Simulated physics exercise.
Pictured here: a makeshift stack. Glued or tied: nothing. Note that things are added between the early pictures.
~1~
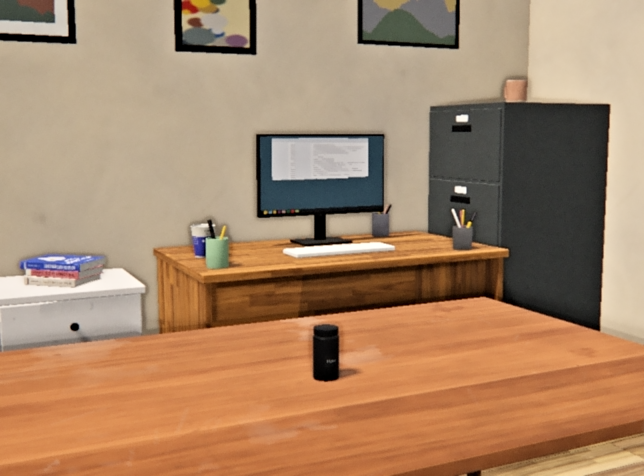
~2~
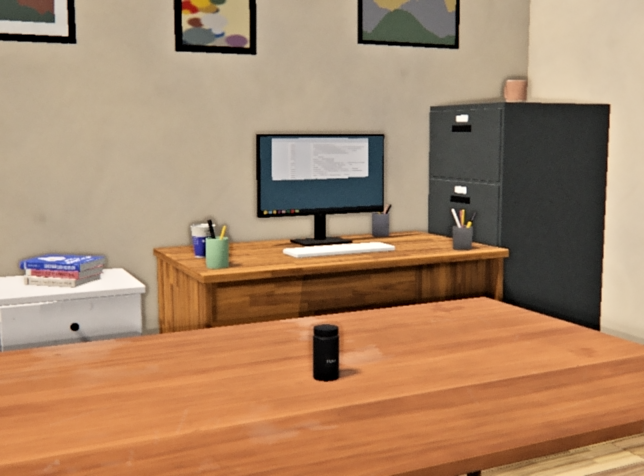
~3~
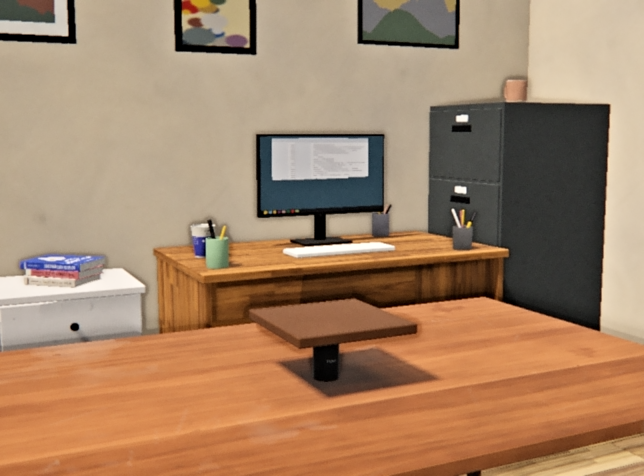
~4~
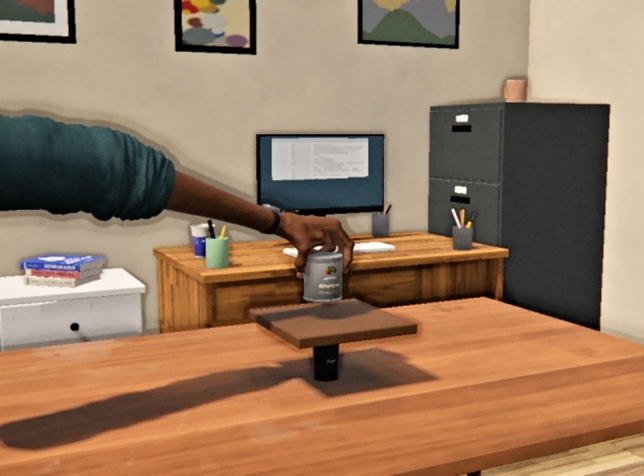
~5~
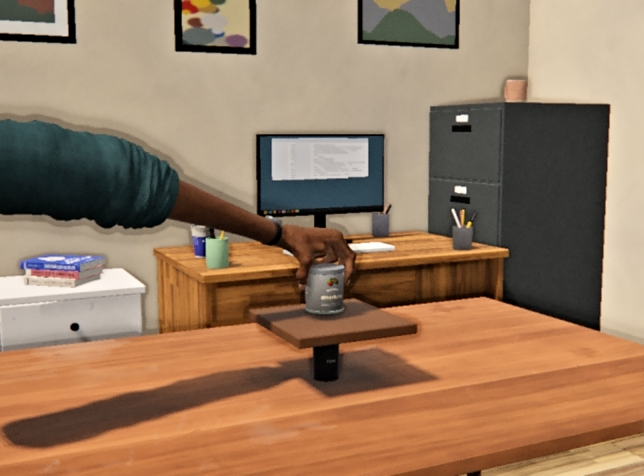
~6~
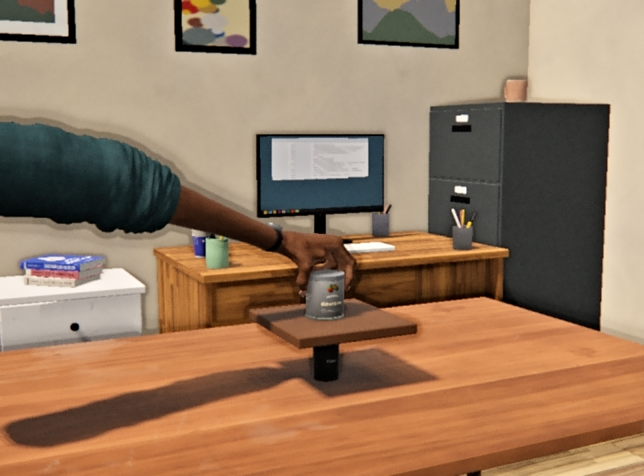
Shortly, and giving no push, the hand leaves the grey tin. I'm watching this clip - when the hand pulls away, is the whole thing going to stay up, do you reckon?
The stack bears the weight.
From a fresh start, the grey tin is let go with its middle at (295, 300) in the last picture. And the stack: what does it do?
Stands.
Then, 0.40 s after the last picture, nothing has stirred.
Then, 1.00 s after the last picture, grey tin resting near (325, 295).
At rest, all 3 in place. Seen from the same camera at the end, grey tin near (325, 295). The stack stays up.
